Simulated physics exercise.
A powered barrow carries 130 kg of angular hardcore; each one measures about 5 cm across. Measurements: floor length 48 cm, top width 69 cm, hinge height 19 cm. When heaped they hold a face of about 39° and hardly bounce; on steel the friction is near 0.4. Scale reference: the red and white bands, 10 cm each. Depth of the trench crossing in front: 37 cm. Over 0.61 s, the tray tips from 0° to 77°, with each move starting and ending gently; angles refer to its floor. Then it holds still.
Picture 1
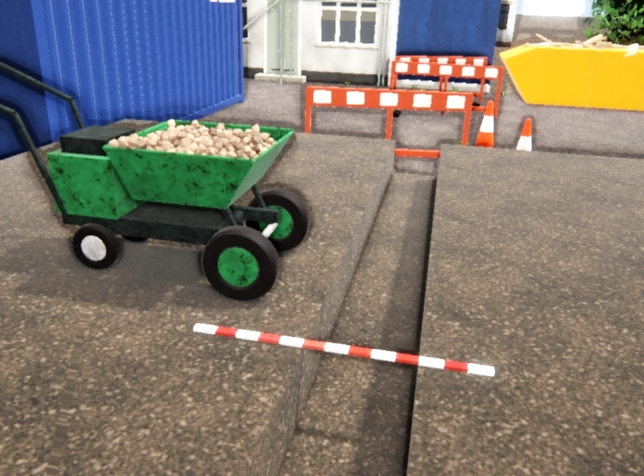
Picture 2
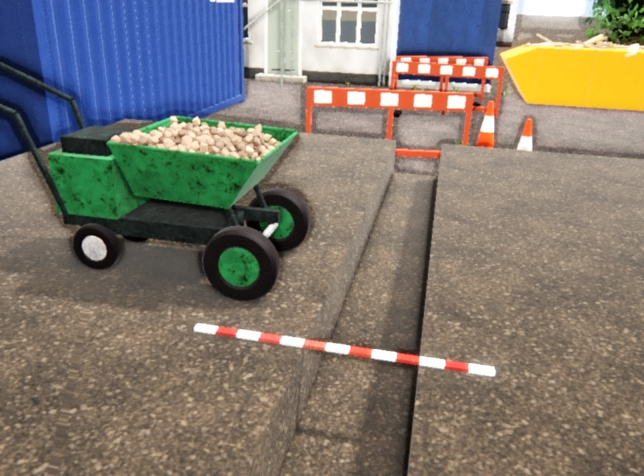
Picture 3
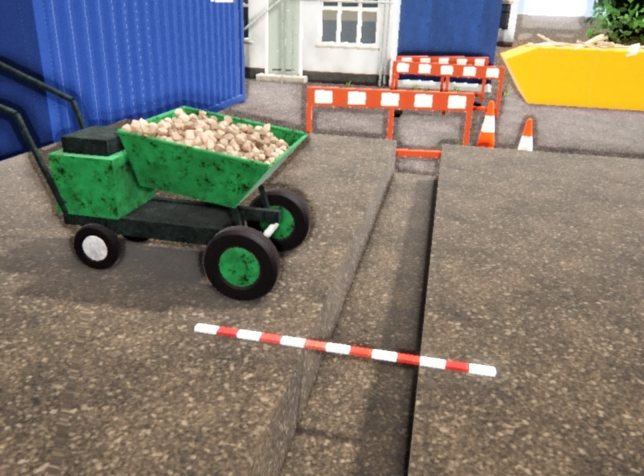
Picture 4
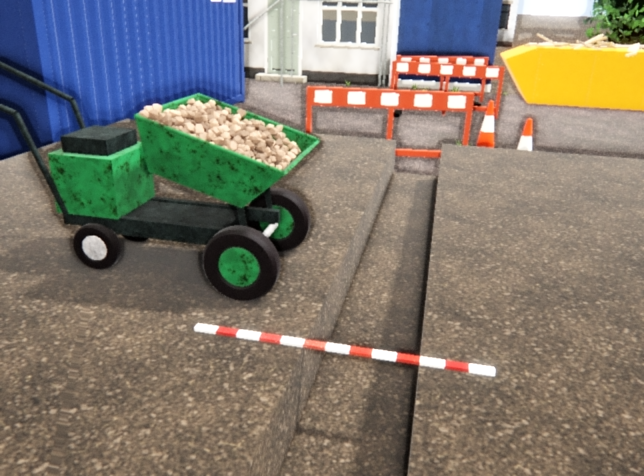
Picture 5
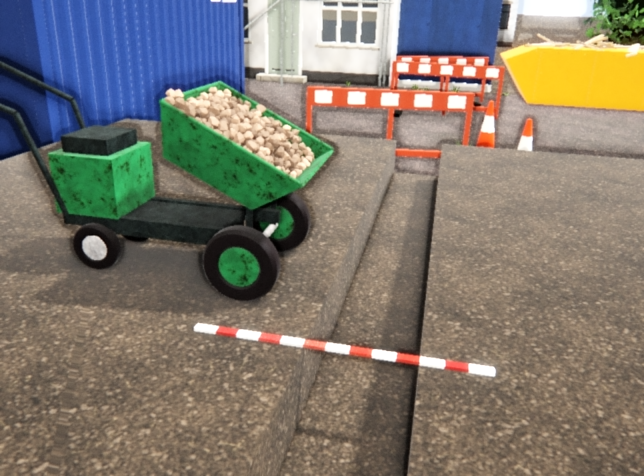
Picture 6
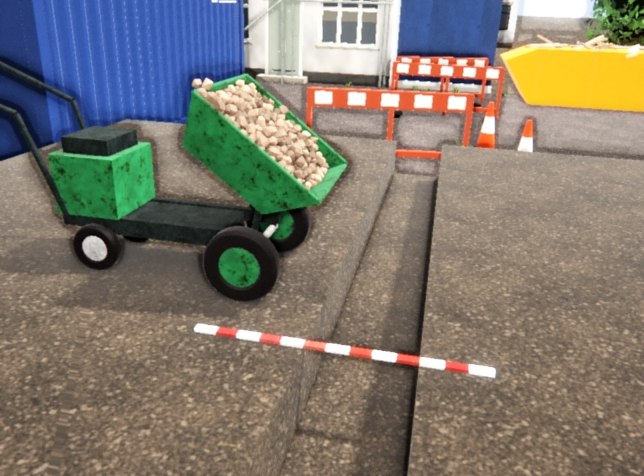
A green tray heaped with pale stones, mounted on a small wheeled barrow, tilts steadily forward to the right, its rear rising well above the frame while the barrow stays still beside a trench crossed by a red-and-white striped pole.
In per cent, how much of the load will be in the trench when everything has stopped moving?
Around 71 per cent of it.
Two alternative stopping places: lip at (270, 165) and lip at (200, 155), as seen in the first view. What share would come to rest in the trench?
Some 55 and some 95 per cent, in that order.
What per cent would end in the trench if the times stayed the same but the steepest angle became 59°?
It would be near 35 per cent.
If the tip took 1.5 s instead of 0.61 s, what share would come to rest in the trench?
Expected share: Around 100%.
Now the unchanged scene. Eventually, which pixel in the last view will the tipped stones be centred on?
Somewhere near pixel (404, 336).
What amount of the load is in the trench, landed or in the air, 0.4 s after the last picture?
Roughly 40% by that time.
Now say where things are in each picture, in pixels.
The tray is at 0°, its lip at (253, 161); the top of the load is at (196, 132), in the first frame.
The tray is at 2°, its lip at (257, 163); the top of the load is at (190, 128), in the second frame.
Lip at (269, 166), floor tilted 8°, highest stones at (189, 119), in the third frame.
Lip at (285, 174), floor tilted 16°, highest stones at (199, 108), in the fourth frame.
The tray is at 26°, its lip at (303, 186); the top of the load is at (213, 97), in the fifth frame.
Lip at (320, 203), floor tilted 38°, highest stones at (239, 89), in the sixth frame.
Then, 0.2 s after the last picture the floor is at 65°, 100 % in the tray; the foremost stones are at (352, 218).
Then, 0.4 s after the last picture the floor is at 77°, 49 % in the tray, 42 % in the trench, 9 % past the trench; the foremost stones are at (445, 287).
Then, 0.8 s after the last picture the floor is at 77°, 11 % in the tray, 59 % in the trench, 30 % past the trench; the foremost stones are at (629, 321).
Then, 2.7 s after the last picture the floor is at 77°, 0 % in the tray, 71 % in the trench, 29 % past the trench; the foremost stones are past the picture's edge.
